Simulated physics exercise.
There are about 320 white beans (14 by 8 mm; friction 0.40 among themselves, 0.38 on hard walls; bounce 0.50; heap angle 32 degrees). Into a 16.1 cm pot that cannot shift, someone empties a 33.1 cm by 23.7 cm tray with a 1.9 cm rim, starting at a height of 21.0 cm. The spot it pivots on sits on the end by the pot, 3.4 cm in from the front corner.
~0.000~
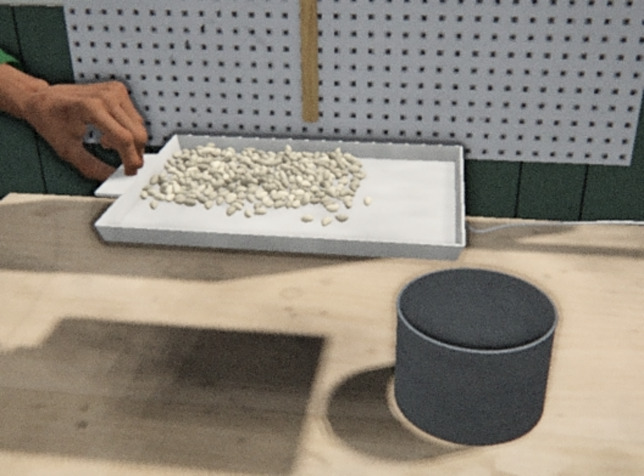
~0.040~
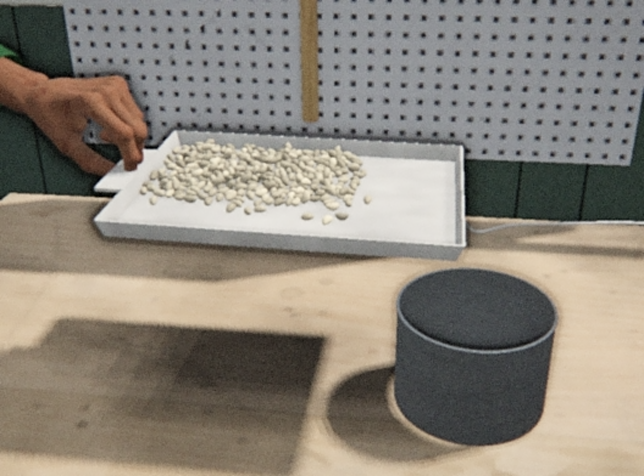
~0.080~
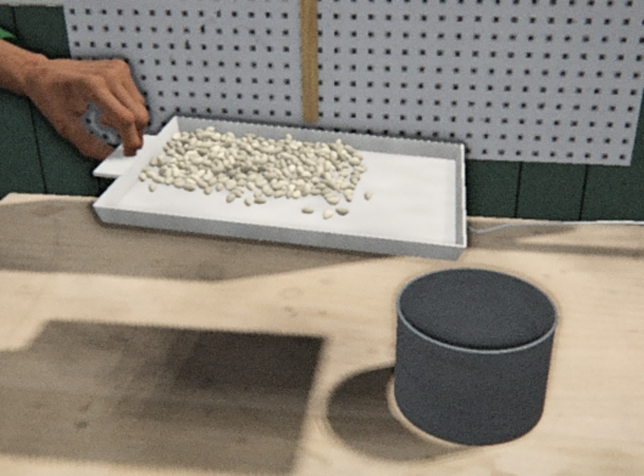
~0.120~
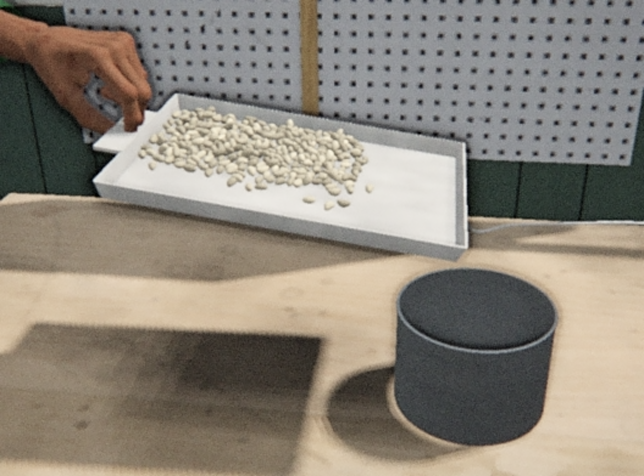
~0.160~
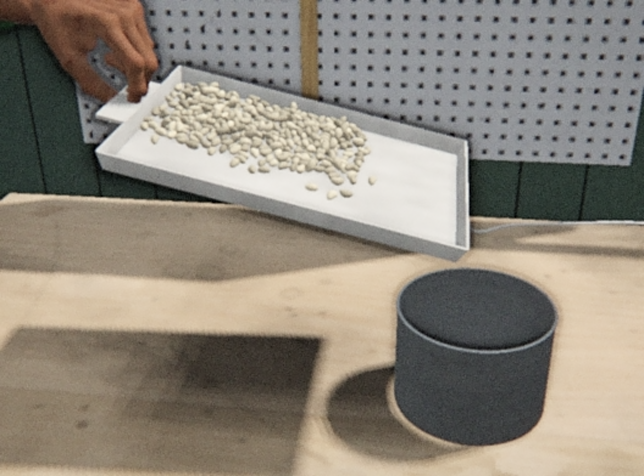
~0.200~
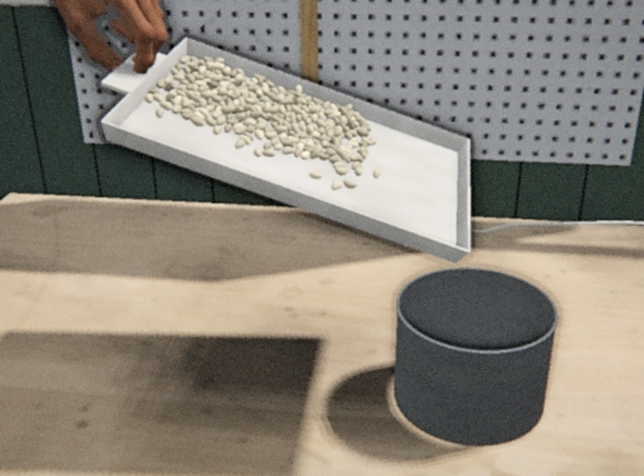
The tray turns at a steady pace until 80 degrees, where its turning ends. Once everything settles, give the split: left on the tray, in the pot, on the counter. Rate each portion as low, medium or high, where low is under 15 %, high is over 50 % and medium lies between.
Tray low, pot medium, counter high.
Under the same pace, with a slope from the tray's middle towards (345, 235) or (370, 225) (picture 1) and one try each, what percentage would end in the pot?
Near 0 and 5 percent, in that order.
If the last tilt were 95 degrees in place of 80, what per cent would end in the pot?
About 25 in a hundred would end up in the pot.
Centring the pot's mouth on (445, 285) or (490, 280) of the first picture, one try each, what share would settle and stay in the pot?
First try about 5 per cent, second try about 25 per cent.
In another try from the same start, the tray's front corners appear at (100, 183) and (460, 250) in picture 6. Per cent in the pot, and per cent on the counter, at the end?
You'd end with pot at 5 and counter at 95.
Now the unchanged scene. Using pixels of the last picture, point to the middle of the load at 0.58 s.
The middle of the load should be near (461, 152) then.
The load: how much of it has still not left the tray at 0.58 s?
About 95% of the load.
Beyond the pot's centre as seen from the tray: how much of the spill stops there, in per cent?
I reckon around 100 per cent.
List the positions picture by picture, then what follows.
The first frame shows tray tilt 0 degrees, front corners at (103, 223) and (458, 242); middle of the pieces at (257, 175); pot at (476, 306).
The second frame shows tray tilt 1 degrees, front corners at (103, 218) and (458, 242); middle of the pieces at (257, 172).
The third frame shows tray tilt 4 degrees, front corners at (102, 203) and (459, 243), lowest corner right front; middle of the pieces at (257, 162).
The fourth frame shows tray tilt 8 degrees, front corners at (102, 179) and (460, 244), lowest corner right front; middle of the pieces at (258, 147).
The fifth frame shows tray tilt 14 degrees, front corners at (105, 150) and (462, 245), lowest corner right front; middle of the pieces at (262, 128).
The sixth frame shows tray tilt 19 degrees, front corners at (110, 121) and (464, 246), lowest corner right front; middle of the pieces at (267, 110); pot at (476, 306). The tray's pace is about 135 degrees a second.
After 0.43 s, tilt 50 degrees; the tray holds 100 %, the pot 0 %.
Then, at 0.58 s, tilt 70 degrees; the tray holds 95 %, the pot 0 %.
Then, at 0.86 s, tilt 80 degrees; the tray holds 5 %, the pot 20 %.
At rest (2.1 s), tray 5 %, pot 25 %, counter 70 %.
